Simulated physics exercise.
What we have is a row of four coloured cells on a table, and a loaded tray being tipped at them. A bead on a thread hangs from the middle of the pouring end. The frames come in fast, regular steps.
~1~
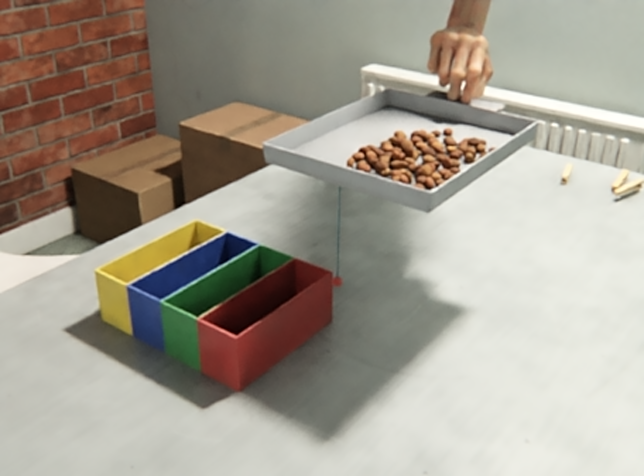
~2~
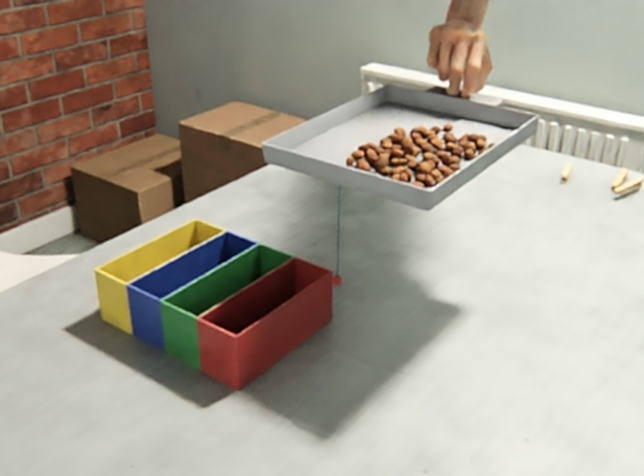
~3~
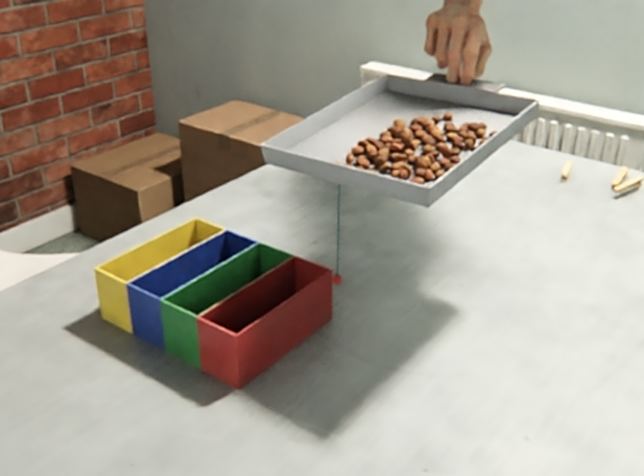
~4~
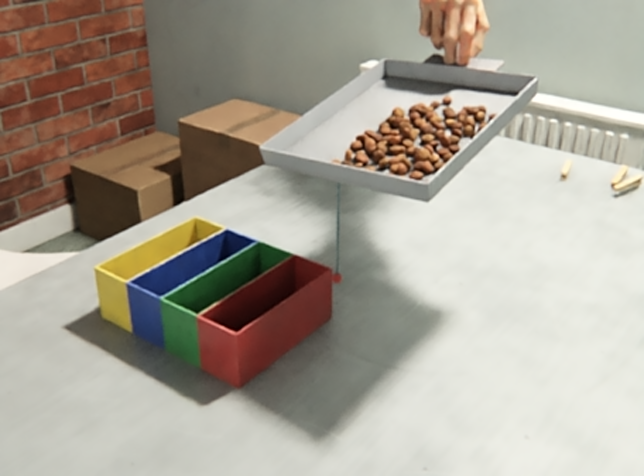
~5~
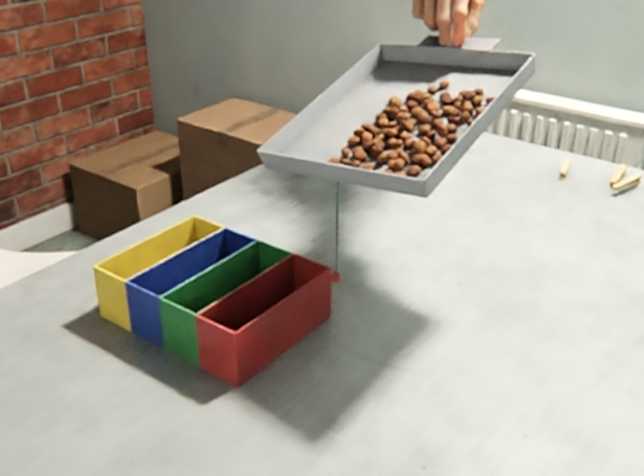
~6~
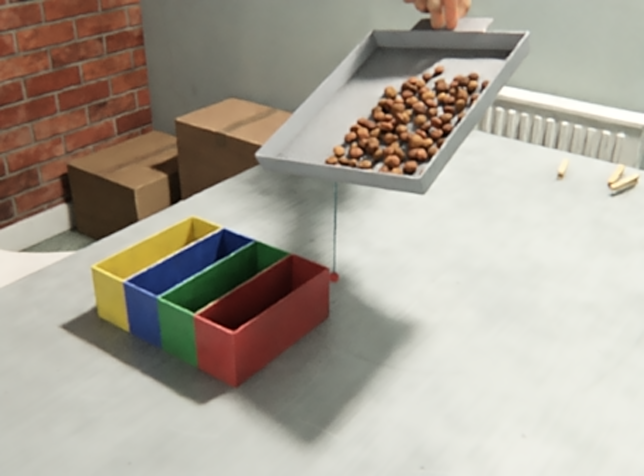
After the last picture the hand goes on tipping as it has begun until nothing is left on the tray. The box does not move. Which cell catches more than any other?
Most goes to the red cell.
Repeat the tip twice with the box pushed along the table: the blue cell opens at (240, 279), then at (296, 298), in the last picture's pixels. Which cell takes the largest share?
The first try: That blue cell. The second: Yellow.
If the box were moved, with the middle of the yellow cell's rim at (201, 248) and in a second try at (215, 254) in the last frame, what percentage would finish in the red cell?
The first gives 30 %, the second 20 %.
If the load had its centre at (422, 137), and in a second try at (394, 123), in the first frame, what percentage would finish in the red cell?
Roughly 40 per cent, and 50 per cent.
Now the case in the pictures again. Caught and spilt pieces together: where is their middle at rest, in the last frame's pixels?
Close to (266, 331).
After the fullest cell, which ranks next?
The runner-up: The cell in green.
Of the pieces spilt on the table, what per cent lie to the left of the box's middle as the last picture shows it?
Close to 10 per cent.
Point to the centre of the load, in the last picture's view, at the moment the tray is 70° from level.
At about (320, 154).
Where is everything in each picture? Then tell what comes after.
In the first frame, corners of the pouring end (266, 143) and (430, 191), level; middle of the load (410, 162), bits of dog kibble; bead on its thread (338, 281); yellow cell (114, 298); blue cell (146, 314); green cell (181, 331); red cell (218, 350).
In the second frame, corners of the pouring end (265, 143) and (430, 190), level; middle of the load (410, 160).
In the third frame, corners of the pouring end (264, 144) and (429, 186), tipped barely, lowest at the left corner; middle of the load (409, 153).
In the fourth frame, corners of the pouring end (262, 147) and (426, 182), tipped a little, lowest at the left corner; middle of the load (408, 145).
In the fifth frame, corners of the pouring end (260, 150) and (423, 179), tipped clearly, lowest at the left corner; middle of the load (406, 137).
In the sixth frame, corners of the pouring end (258, 154) and (418, 177), tipped clearly, lowest at the left corner; middle of the load (401, 130); yellow cell (110, 294); blue cell (143, 310); green cell (178, 328); red cell (215, 346).
Just after the last frame, tray tipped steeply; every one on the tray.
A moment on, tray tipped past a quarter turn; roughly a quarter on the tray; roughly a quarter in the red cell; roughly a quarter in the green cell; roughly a quarter falling or outside the box.
Further on, tray tipped past a quarter turn; roughly half in the red cell; roughly a quarter in the green cell; roughly a quarter falling or outside the box.
When it is over, tray tipped past a quarter turn; roughly half in the red cell; roughly a quarter in the green cell; not one in the blue cell; not one in the yellow cell; roughly a quarter outside the box.
